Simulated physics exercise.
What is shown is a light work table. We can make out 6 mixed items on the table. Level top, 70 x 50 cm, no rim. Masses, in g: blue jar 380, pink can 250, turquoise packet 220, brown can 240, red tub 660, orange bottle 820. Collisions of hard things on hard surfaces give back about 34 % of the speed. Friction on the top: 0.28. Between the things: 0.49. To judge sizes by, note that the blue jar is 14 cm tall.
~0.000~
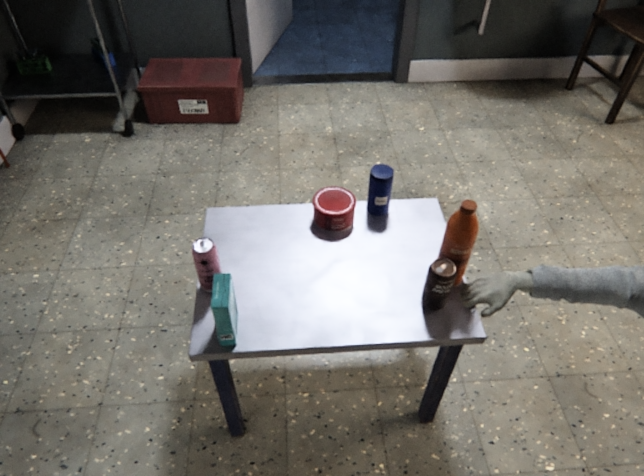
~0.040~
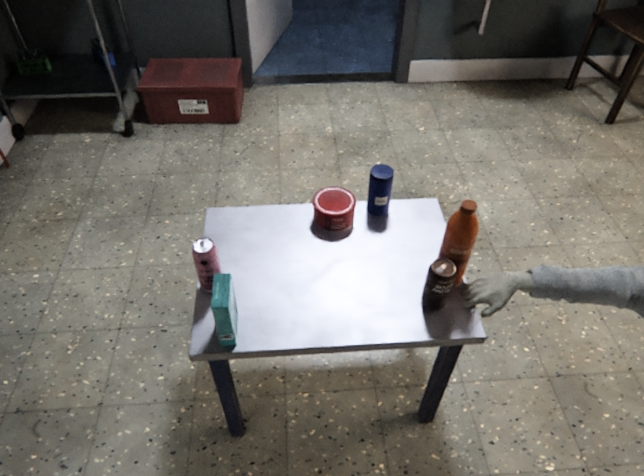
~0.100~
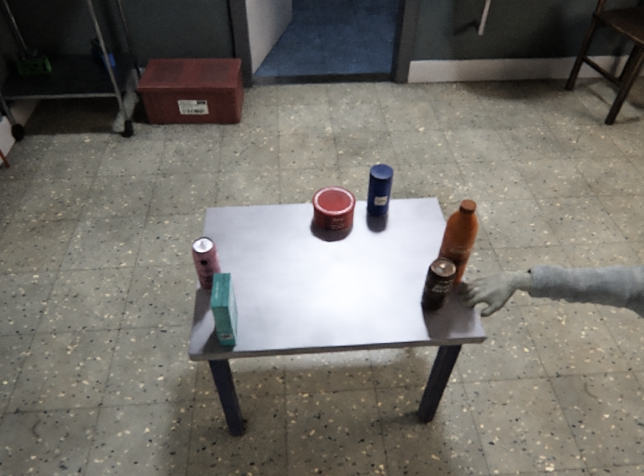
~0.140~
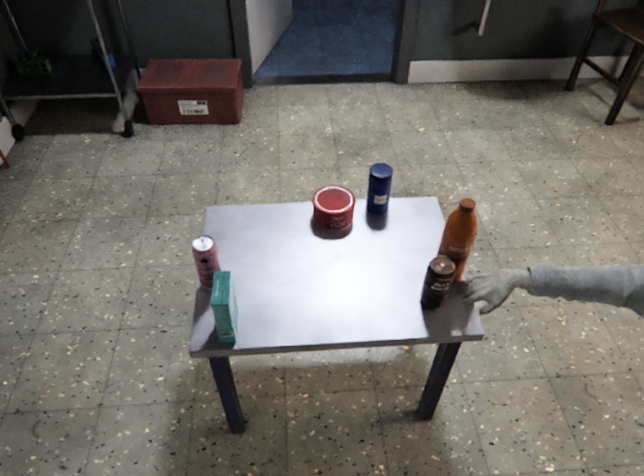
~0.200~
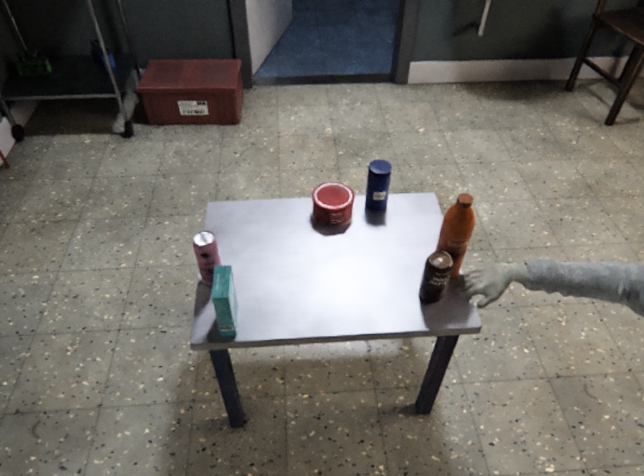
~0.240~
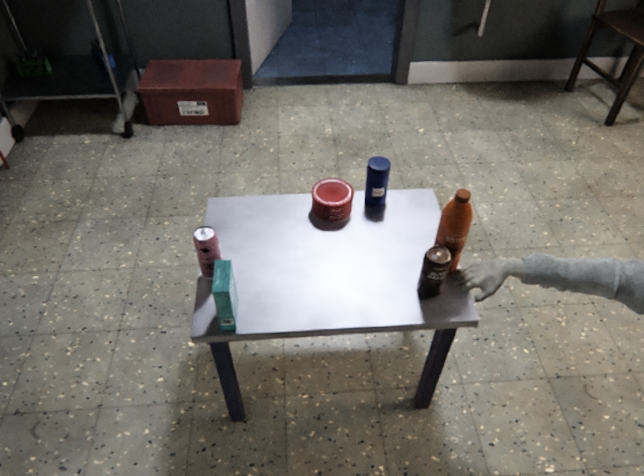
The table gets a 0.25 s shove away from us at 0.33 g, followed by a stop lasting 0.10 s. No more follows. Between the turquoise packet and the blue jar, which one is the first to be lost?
It is the second of the pair.
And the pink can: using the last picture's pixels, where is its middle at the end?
Near (213, 217).
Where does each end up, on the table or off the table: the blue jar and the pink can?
Blue jar: Out of bounds; pink can: In bounds.
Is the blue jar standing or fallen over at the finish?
Well, the blue jar tumbles down.
By 0.44 s, table 14 cm from its start; blue jar 2 cm from its spot near (372, 159); turquoise packet 2 cm from its spot near (229, 260); orange bottle 2 cm from its spot.
By 0.54 s, table 14 cm from its start; blue jar now off the table; turquoise packet 4 cm from its spot near (229, 253); brown can 4 cm from its spot.
By 0.84 s, table 14 cm from its start; turquoise packet 4 cm from its spot near (229, 252); brown can 4 cm from its spot; orange bottle 4 cm from its spot.
By 1.04 s, turquoise packet resting near (229, 252).
When it is over (1.2 s), off the table, blue jar; the other 5 within 5 cm of the start. End places, in pixels of the last picture, turquoise packet near (229, 252). Turquoise packet was never lost; blue jar went at 0.52 s.
